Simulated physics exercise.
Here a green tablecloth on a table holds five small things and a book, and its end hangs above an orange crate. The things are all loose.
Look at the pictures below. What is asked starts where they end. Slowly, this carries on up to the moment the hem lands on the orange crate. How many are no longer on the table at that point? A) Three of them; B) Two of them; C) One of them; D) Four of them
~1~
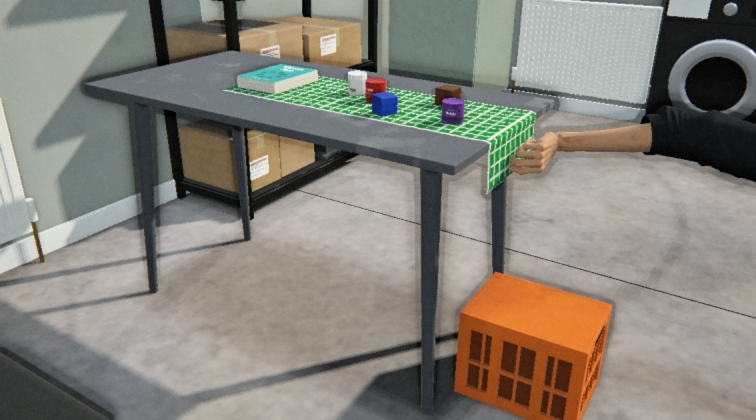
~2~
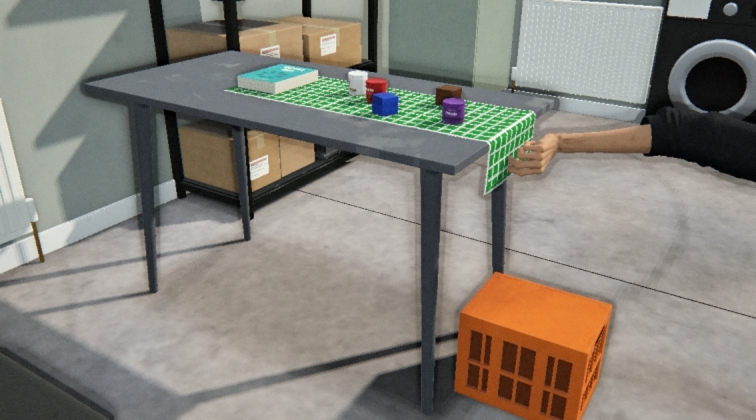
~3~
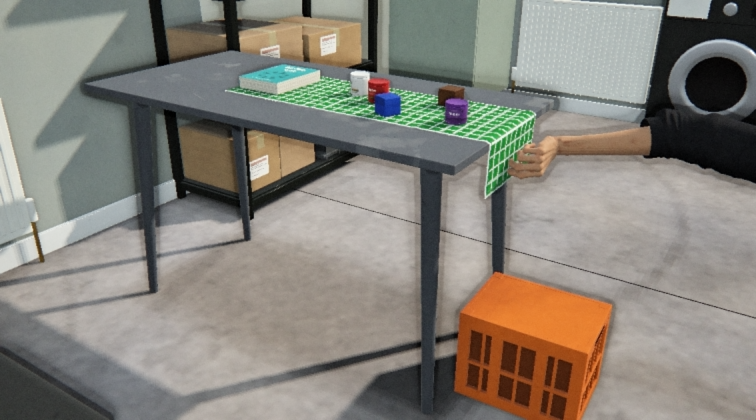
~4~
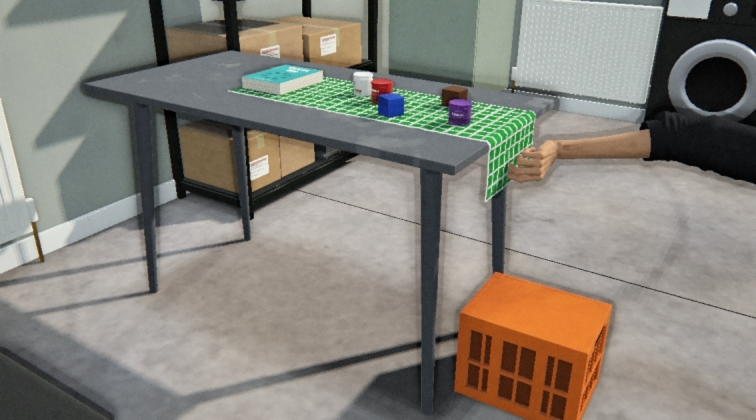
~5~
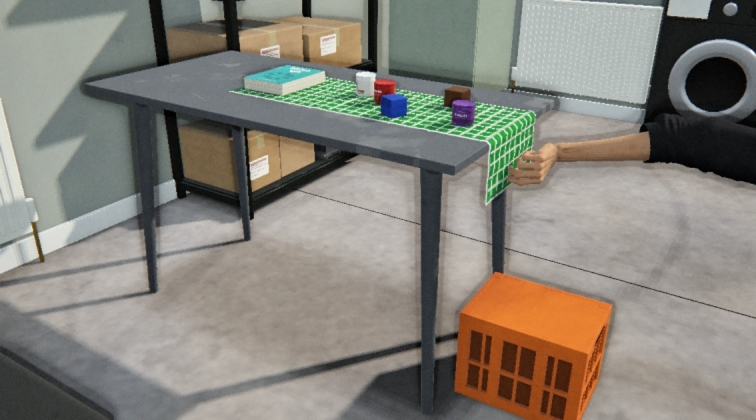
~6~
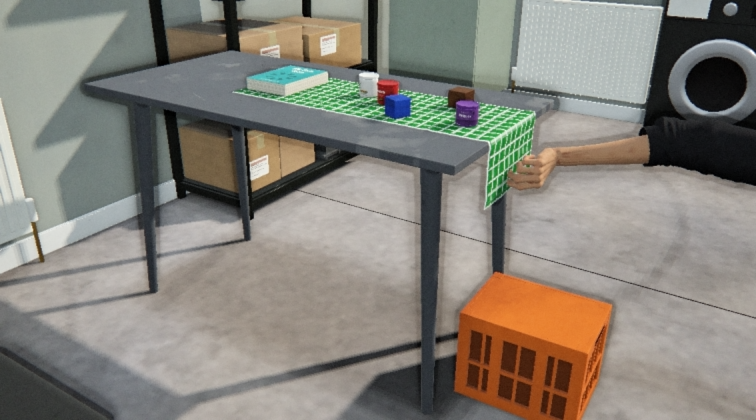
Three of them (A).
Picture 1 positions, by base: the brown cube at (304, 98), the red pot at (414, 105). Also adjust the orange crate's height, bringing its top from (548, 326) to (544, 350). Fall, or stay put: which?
Final state: The brown cube is still in place, the red pot is no longer up.
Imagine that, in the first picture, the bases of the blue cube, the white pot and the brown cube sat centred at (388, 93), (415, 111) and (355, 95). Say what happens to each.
Result - blue cube retained; white pot lost; brown cube retained.
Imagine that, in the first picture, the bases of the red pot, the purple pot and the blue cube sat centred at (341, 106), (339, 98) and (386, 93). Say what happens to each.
The red pot would stay in place, the purple pot would stay in place, the blue cube would stay in place.
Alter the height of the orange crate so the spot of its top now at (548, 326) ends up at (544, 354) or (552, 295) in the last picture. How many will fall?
It comes to 4 and 2 over the edge.
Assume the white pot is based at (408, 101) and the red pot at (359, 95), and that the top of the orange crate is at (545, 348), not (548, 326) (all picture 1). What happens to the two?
The white pot ends up off the top and the red pot ends up still on top.
Soon after, hem near (505, 251); purple pot gone.
After that, hem on the crate; purple pot, brown cube and blue cube gone.
In the end, hem on the crate; purple pot, brown cube and blue cube gone. Over the edge go three.
